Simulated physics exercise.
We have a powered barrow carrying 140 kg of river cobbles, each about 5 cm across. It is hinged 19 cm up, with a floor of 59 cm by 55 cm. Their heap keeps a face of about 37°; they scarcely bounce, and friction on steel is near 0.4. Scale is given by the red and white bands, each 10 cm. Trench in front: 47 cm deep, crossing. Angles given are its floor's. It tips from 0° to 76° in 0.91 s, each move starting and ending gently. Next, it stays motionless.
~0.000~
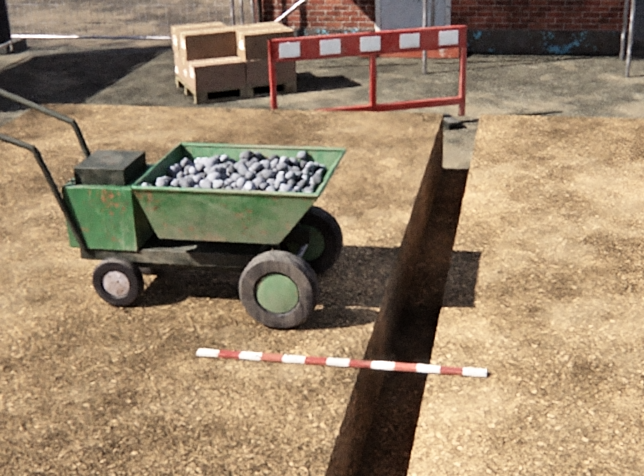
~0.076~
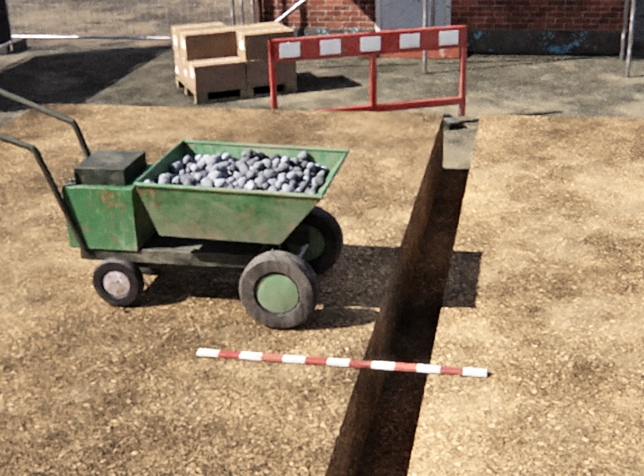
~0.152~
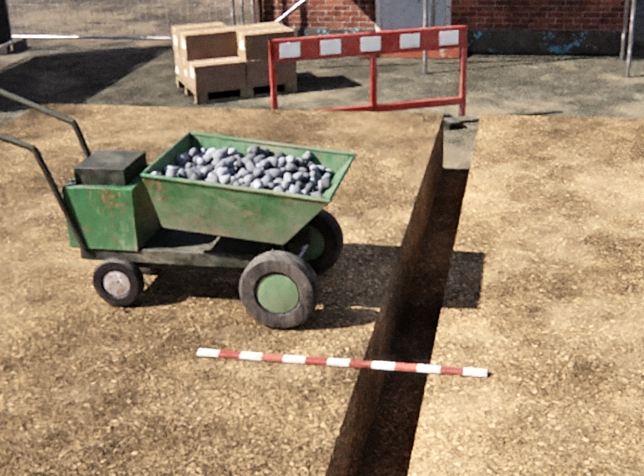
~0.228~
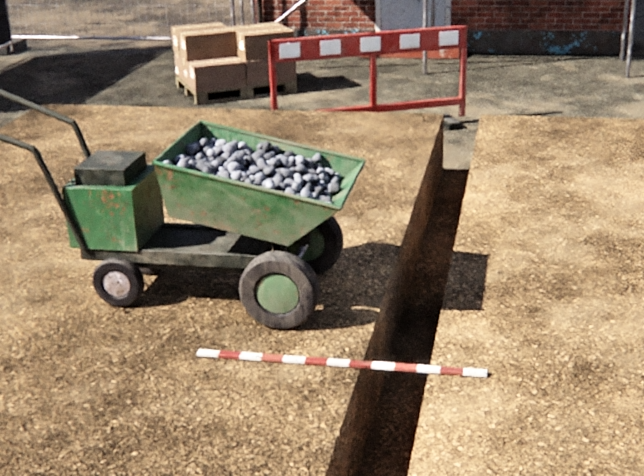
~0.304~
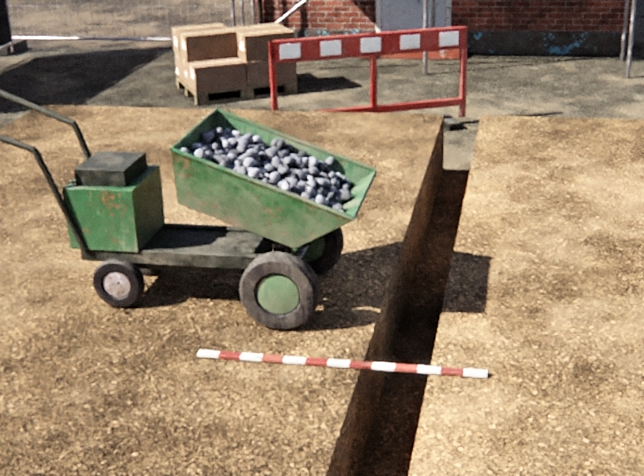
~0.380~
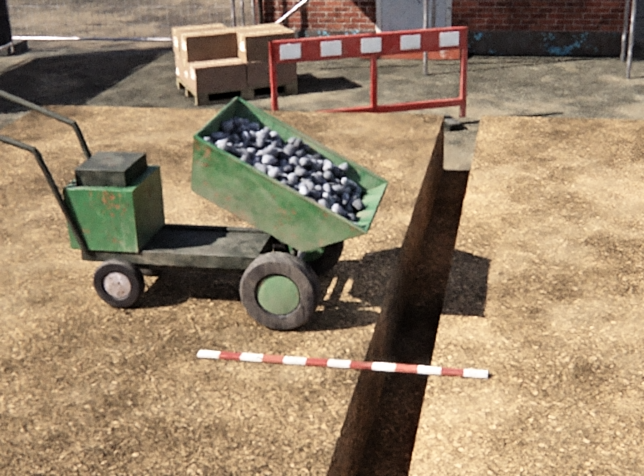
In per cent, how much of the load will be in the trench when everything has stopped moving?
Around 63 per cent of it.
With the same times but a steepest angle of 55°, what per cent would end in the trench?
Some 35% would finish there.
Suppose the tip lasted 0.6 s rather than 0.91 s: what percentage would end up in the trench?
Roughly 50 per cent would.
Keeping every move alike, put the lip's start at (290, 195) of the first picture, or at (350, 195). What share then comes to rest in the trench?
Some 90 and some 15 per cent, in that order.
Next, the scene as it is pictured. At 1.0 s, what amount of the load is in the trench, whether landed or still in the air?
About 30 per cent by then.
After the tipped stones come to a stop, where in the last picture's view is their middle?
I'd point somewhere around (432, 367).
After 0.7 s the floor is at 64°; 100 % in the tray; the foremost stones are at (400, 268).
After 1.0 s the floor is at 76°; 50 % in the tray, 29 % in the trench, 21 % past the trench; the foremost stones are at (494, 308).
After 1.4 s the floor is at 76°; 11 % in the tray, 51 % in the trench, 37 % past the trench; the foremost stones are at (627, 297).
After 3.3 s the floor is at 76°; 0 % in the tray, 63 % in the trench, 37 % past the trench; the foremost stones are past the picture's edge.
